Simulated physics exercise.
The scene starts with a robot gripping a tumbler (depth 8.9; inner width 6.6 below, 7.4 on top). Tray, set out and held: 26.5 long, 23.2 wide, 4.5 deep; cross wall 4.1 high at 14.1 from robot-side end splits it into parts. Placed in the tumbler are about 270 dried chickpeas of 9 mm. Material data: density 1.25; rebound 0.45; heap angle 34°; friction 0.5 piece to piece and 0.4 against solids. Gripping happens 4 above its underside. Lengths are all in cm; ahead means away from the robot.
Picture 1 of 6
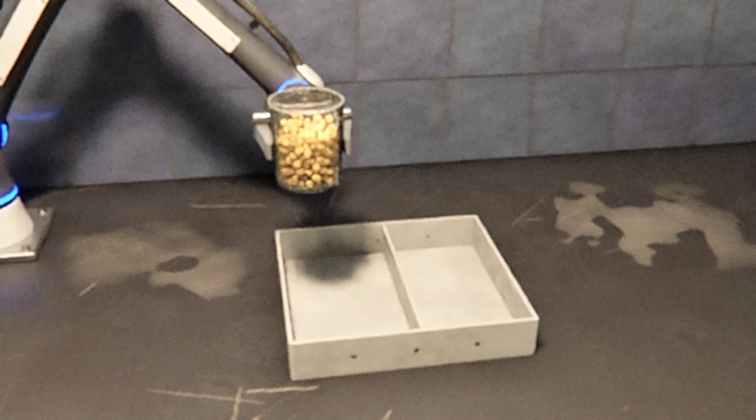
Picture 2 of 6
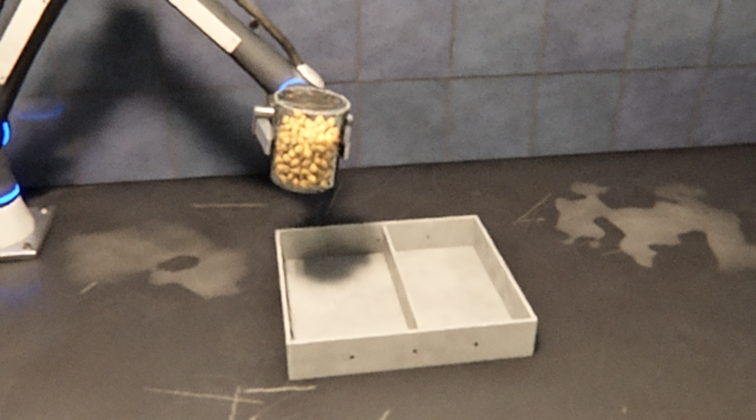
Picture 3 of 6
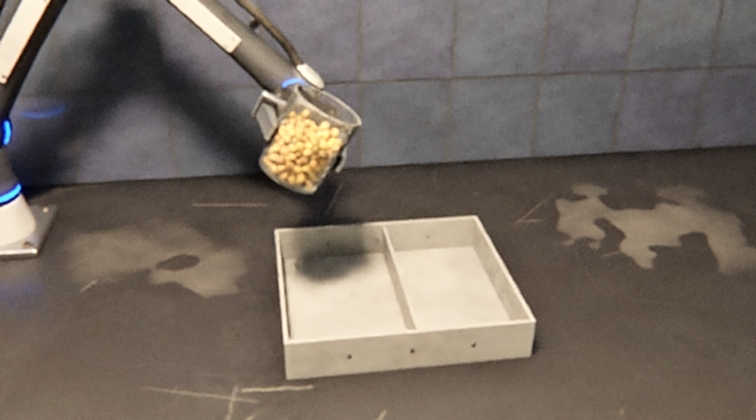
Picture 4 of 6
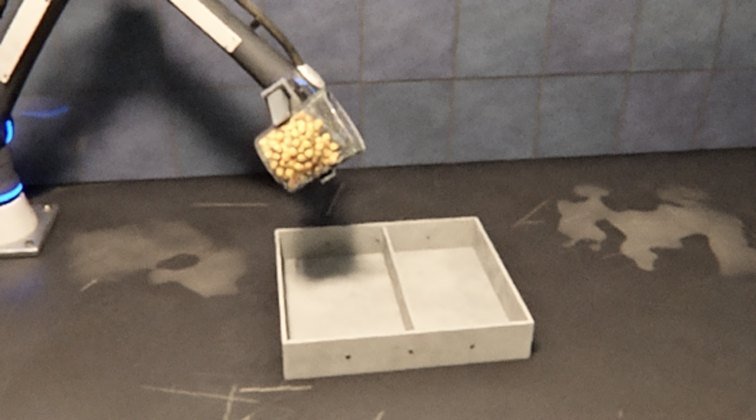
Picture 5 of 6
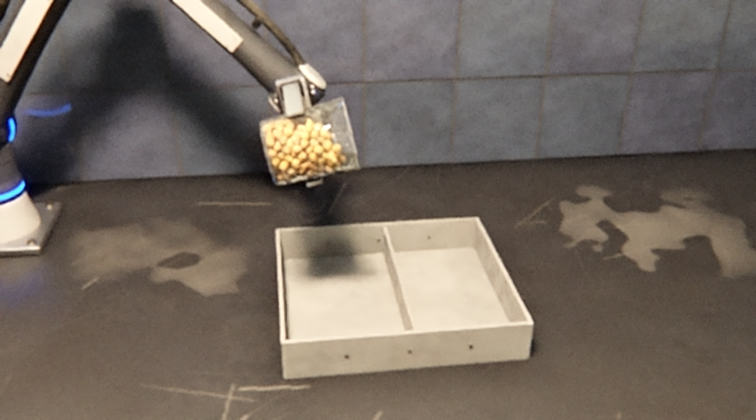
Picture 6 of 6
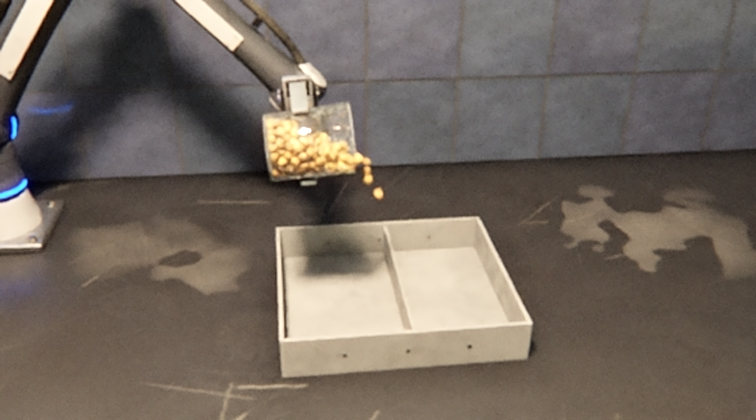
Above a divided tray, a robot arm tilts a clear tumbler until a few chickpeas drop out.
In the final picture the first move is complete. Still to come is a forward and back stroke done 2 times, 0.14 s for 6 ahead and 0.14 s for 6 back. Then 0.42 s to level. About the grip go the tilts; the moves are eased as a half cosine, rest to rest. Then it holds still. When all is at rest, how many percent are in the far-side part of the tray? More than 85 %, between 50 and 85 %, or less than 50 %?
Between 50 and 85 %.
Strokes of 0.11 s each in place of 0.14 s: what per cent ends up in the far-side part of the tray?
I'd expect close to 65 in a hundred.
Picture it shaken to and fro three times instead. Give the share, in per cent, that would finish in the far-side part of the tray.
Estimate: Around 70 %.
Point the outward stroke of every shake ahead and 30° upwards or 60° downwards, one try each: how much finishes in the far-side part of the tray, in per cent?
You'd get some 80 per cent with the first setting and some 15 per cent with the second.
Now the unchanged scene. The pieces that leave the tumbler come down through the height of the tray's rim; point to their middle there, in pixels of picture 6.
Near (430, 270).
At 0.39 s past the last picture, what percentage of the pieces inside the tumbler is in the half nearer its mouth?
Near 30 in a hundred.
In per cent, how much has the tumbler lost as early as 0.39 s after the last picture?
About 75 per cent.
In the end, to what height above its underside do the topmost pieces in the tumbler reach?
About 2.5 cm.
Then, 0.39 s later, tilted 86° forward, highest piece 21 above the table; 151 in the far-side part, 68 in the tumbler, 42 in the robot-side part, 4 on the table or floor, 8 in flight or on a rim.
Then, 0.78 s later, tilted 39° forward, highest piece 23 above the table; 181 in the far-side part, 62 in the robot-side part, 20 in the tumbler, 9 on the table or floor, 1 in flight or on a rim.
Then, 1.18 s later, level, highest piece 20 above the table; 181 in the far-side part, 63 in the robot-side part, 20 in the tumbler, 9 on the table or floor.
Then, 2.23 s later, level, highest piece 20 above the table; 181 in the far-side part, 63 in the robot-side part, 20 in the tumbler, 9 on the table or floor.
At rest, 181 in the far-side part, 63 in the robot-side part, 20 in the tumbler, 9 on the table or floor. That is 66 % in the far-side part of the tray.
